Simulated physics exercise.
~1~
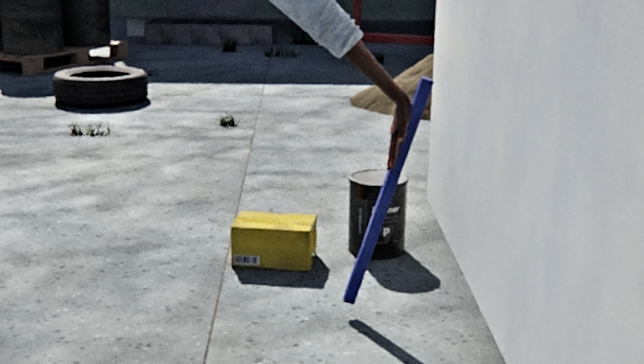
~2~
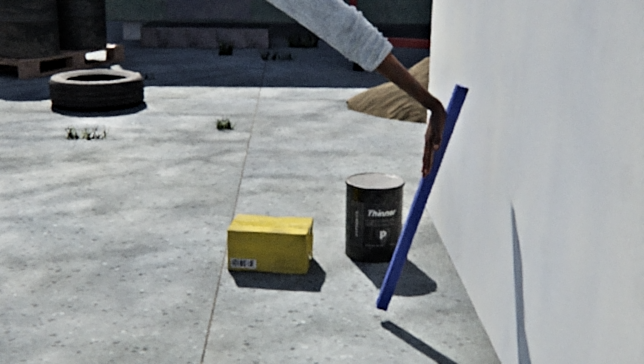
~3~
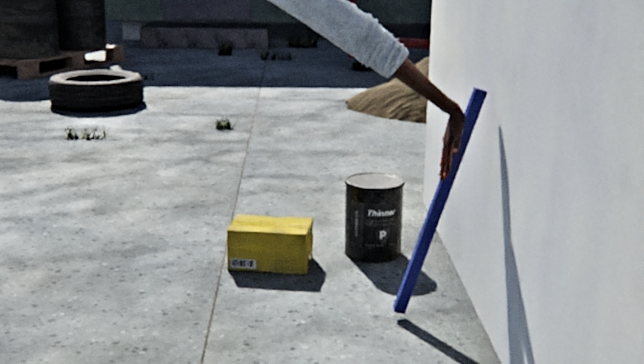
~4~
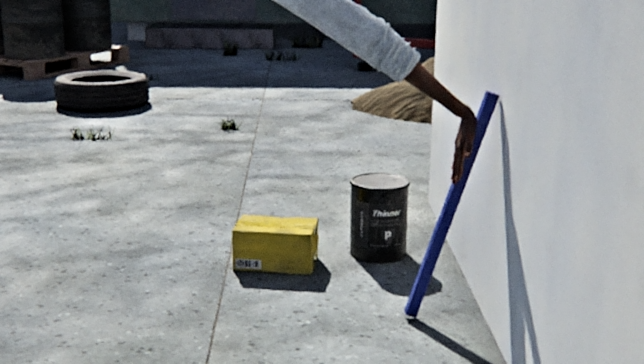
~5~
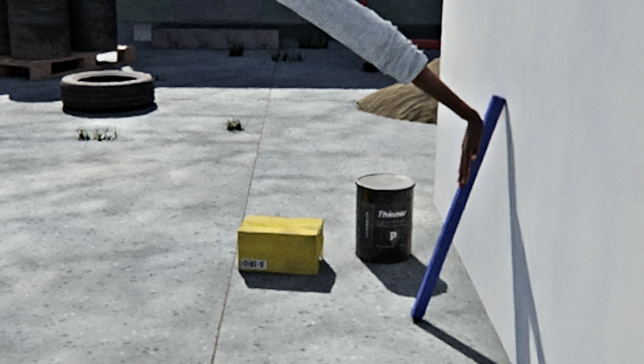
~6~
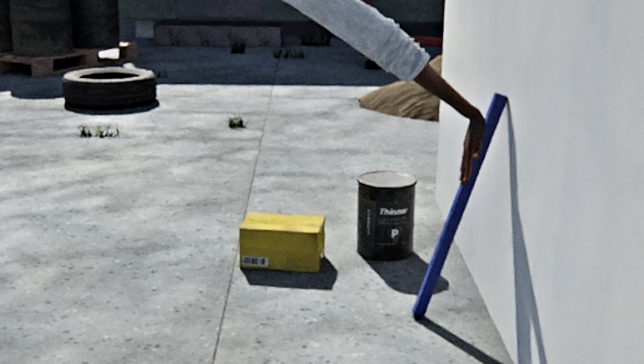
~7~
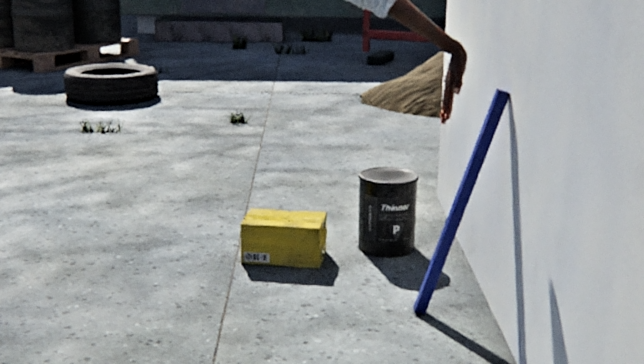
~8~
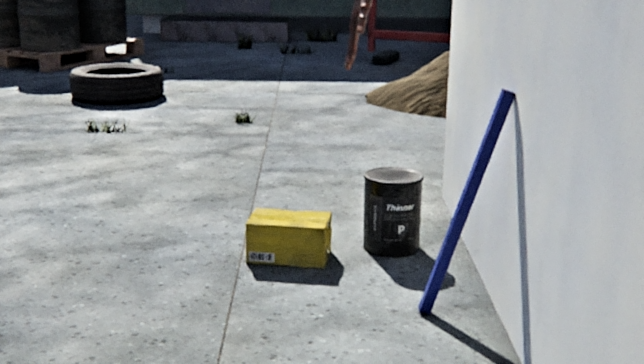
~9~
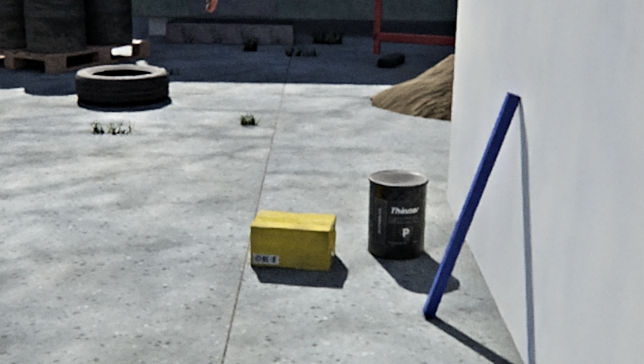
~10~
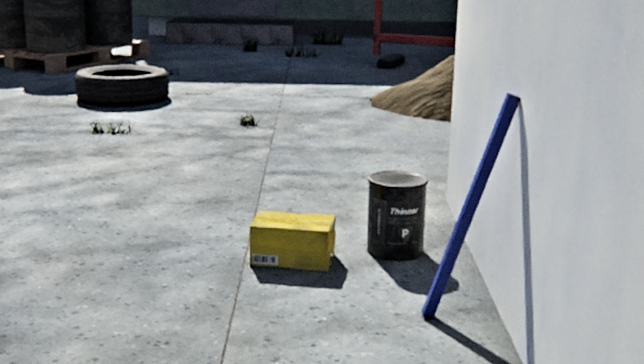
Against a white wall, a hand leans a blue pole, lets go, and it stays up.
